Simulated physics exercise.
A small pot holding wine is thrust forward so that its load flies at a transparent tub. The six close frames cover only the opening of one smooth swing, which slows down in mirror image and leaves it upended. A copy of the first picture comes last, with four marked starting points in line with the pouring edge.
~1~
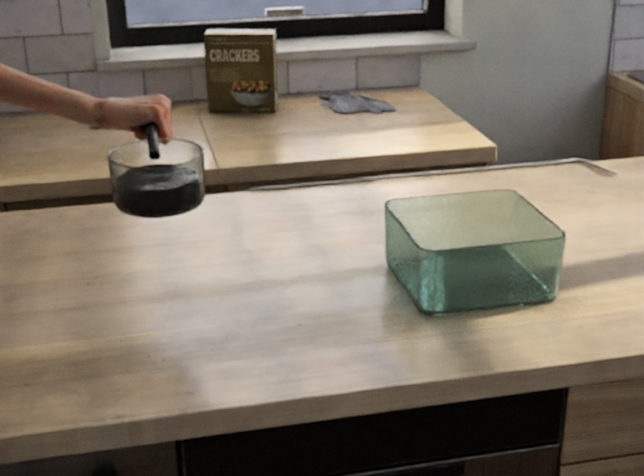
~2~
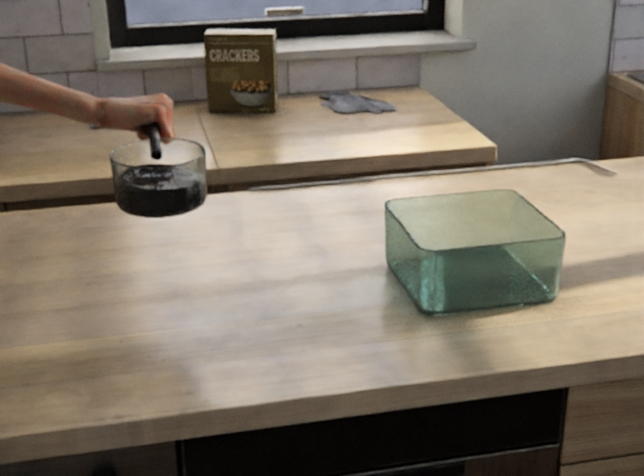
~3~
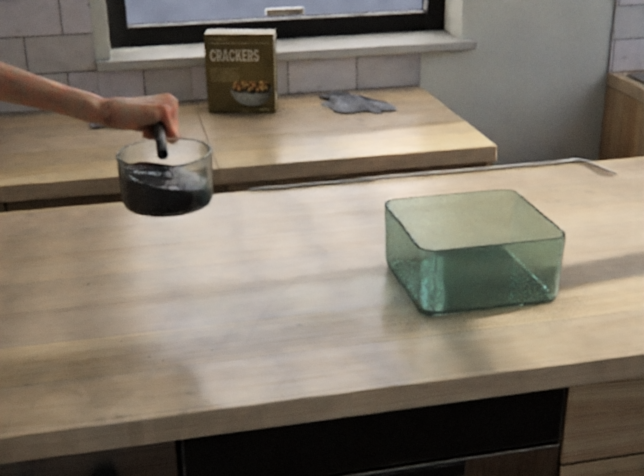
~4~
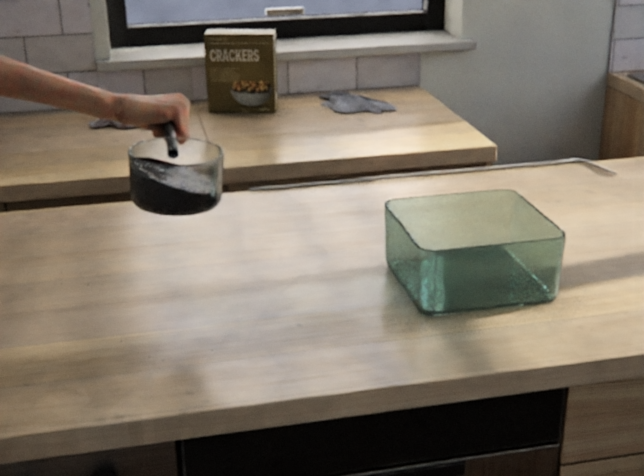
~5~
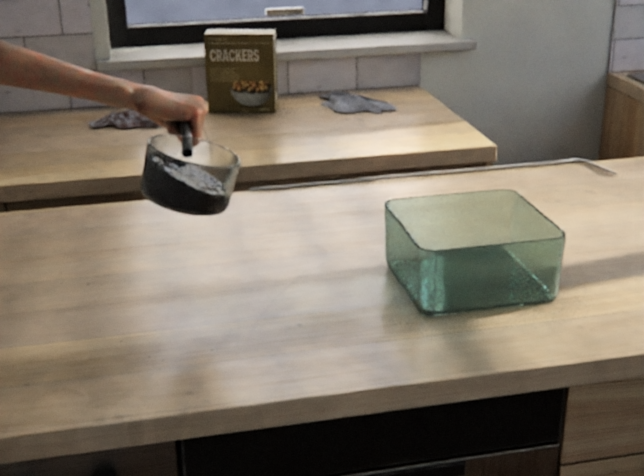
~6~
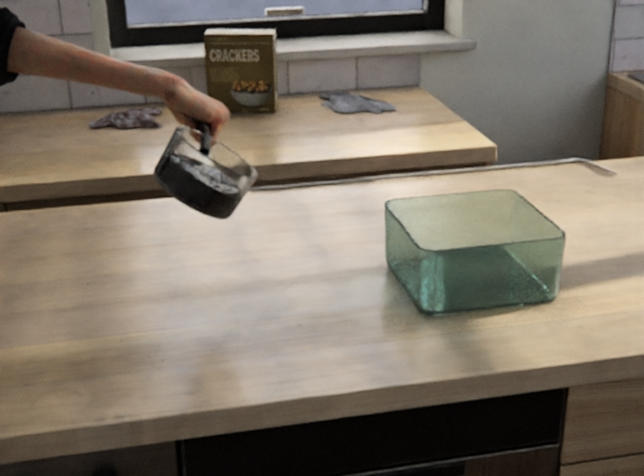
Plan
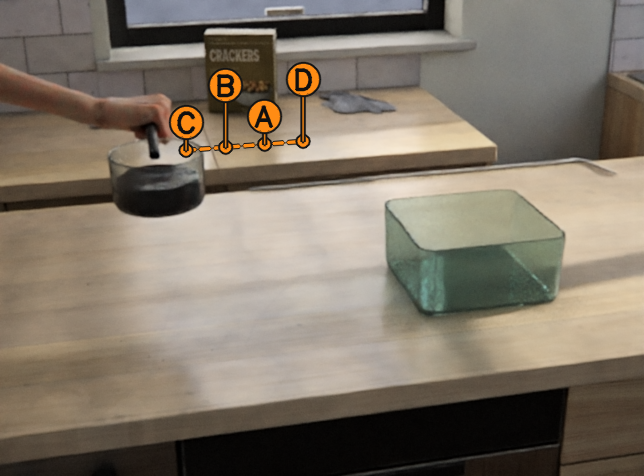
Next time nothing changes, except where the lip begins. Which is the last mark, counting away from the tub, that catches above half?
Take A.
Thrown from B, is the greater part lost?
Yes, it does.
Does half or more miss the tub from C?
Yes, it does.
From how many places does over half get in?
Two of them.
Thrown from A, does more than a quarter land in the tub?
Yes, clearly.
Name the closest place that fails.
That is place B.
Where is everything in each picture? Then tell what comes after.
Upright, lip at (201, 149); tub from (418, 314) to (556, 298); nothing has left yet, in the first picture.
Upright, lip at (203, 148); nothing has left yet, in the second picture.
Upright, lip at (209, 148); nothing has left yet, in the third picture.
Tipped about 4°, lip at (221, 150); nothing has left yet, in the fourth picture.
Tipped about 16°, lip at (238, 158); nothing has left yet, in the fifth picture.
Tipped about 34°, lip at (255, 172); nothing has left yet, in the sixth picture.
In orange, A at (264, 144); B at (225, 147); C at (186, 150); D at (303, 141).
With A, about 76 % lands in the tub, 11 % falls short and 13 % goes beside or beyond.
With B, about 8 % lands in the tub, 87 % falls short and 5 % goes beside or beyond.
With C, about 0 % lands in the tub, 95 % falls short and 5 % goes beside or beyond.
With D, about 75 % lands in the tub, 4 % falls short and 20 % goes beside or beyond.
